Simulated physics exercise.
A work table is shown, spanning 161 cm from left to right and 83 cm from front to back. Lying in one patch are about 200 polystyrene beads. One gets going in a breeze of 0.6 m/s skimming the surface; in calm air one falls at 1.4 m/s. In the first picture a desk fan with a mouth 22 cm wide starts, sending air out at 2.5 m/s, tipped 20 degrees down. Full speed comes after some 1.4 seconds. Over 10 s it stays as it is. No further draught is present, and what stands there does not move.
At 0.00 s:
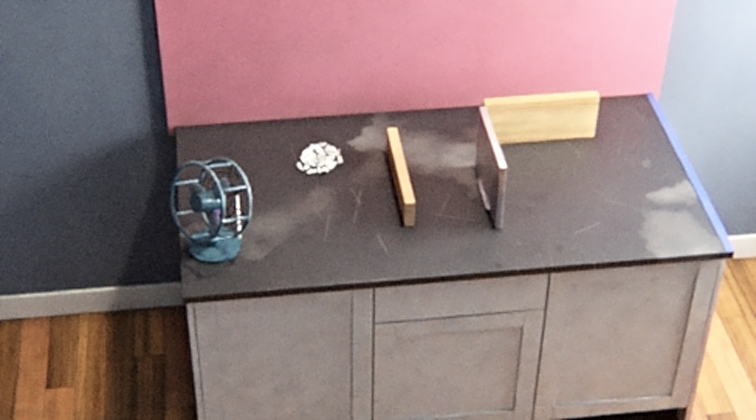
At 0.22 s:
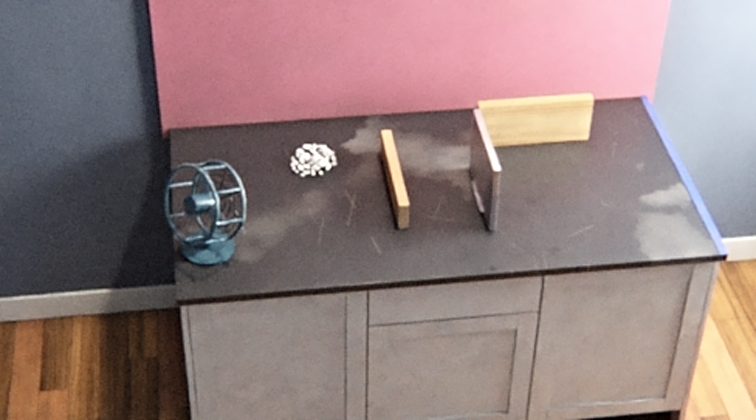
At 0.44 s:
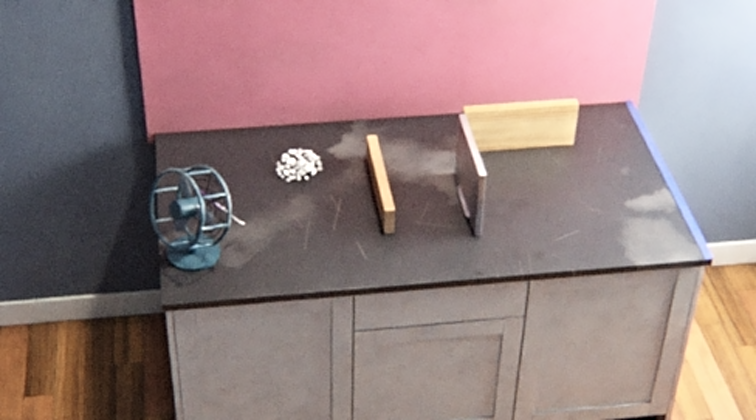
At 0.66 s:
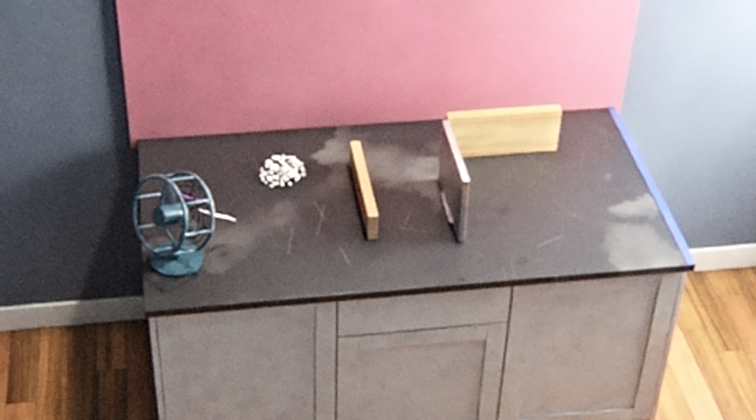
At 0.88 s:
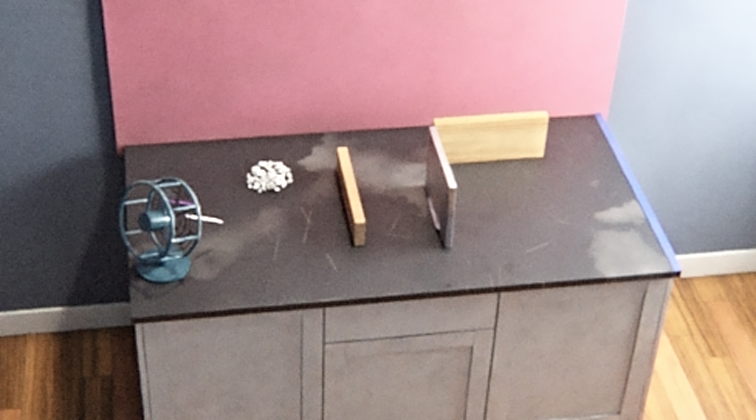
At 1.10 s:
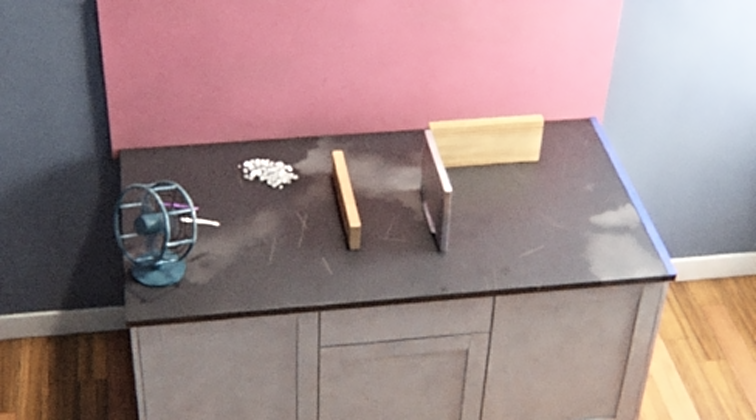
A small pile of white beads sat still on a dark work table near a blue desk fan as the view drifted, then most of them shifted and spread out a little to the right.
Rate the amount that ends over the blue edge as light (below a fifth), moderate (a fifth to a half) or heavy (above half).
Heavy.
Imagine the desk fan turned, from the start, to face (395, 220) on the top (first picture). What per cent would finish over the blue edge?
That way the share would be roughly 0 %.
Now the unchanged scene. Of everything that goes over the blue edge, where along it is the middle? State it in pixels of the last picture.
I'd put my finger close to (600, 125).
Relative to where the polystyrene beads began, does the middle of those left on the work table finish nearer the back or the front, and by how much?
The middle ends up nearer the back side, around 25 cm off.
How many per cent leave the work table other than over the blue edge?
Roughly 3 %.
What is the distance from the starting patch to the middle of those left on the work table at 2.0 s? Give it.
Around 85 cm from the start.
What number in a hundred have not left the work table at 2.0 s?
Close to 100 in a hundred remain at that time.
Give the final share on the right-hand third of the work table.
I'd estimate around 10 per cent.
After 2.0 s, 0 % are over the blue edge; the middle of those still in play is near (501, 124); 0 % have settled or left.
After 3.2 s, 54 % are over the blue edge; the middle of those still in play is near (275, 138); 54 % have settled or left.
After 5.5 s, 63 % are over the blue edge; the middle of those still in play is near (266, 139); 65 % have settled or left.
After 10.0 s, at the end, 68 % are over the blue edge; the middle of those still in play is near (244, 139).
